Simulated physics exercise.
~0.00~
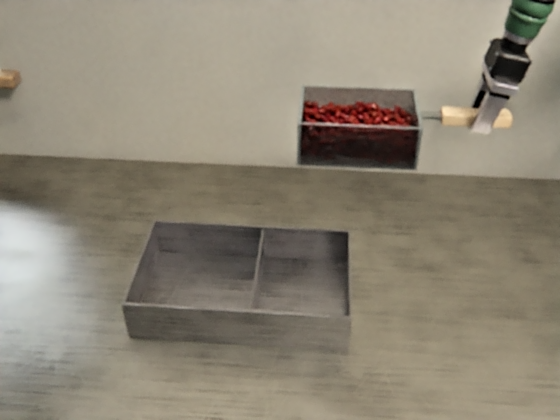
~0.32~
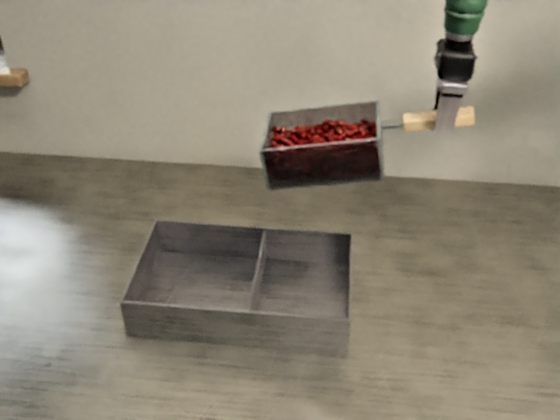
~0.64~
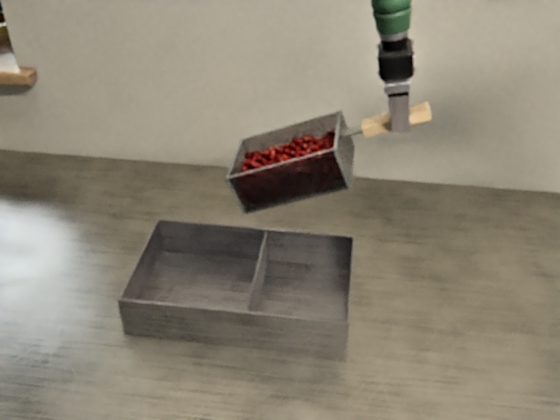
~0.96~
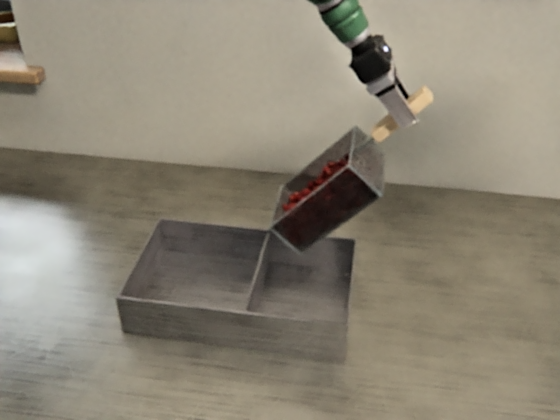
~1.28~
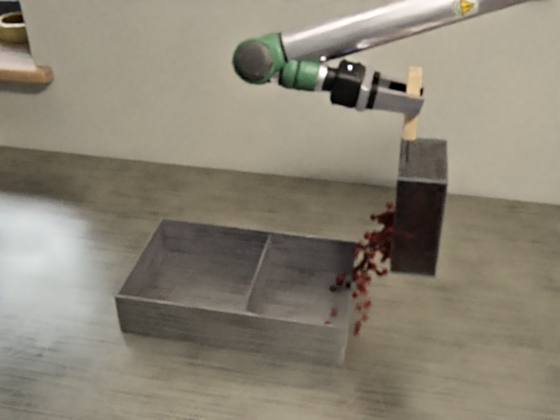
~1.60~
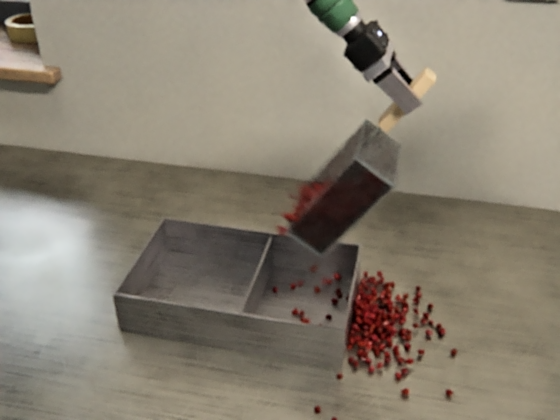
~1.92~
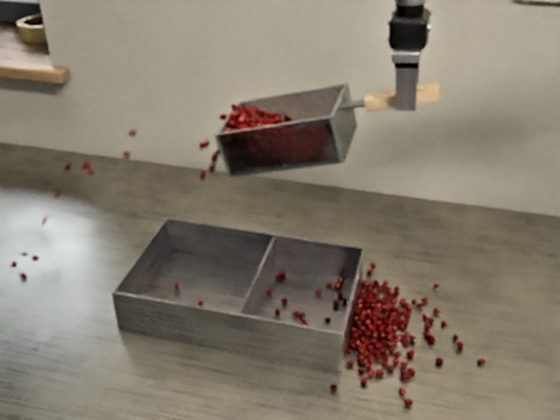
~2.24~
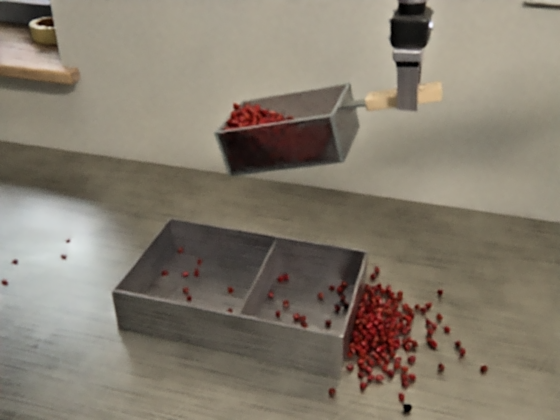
Robot arm tipping a box of red beans over a divided grey tray, spilling many onto the table, then levelling it still part-full.
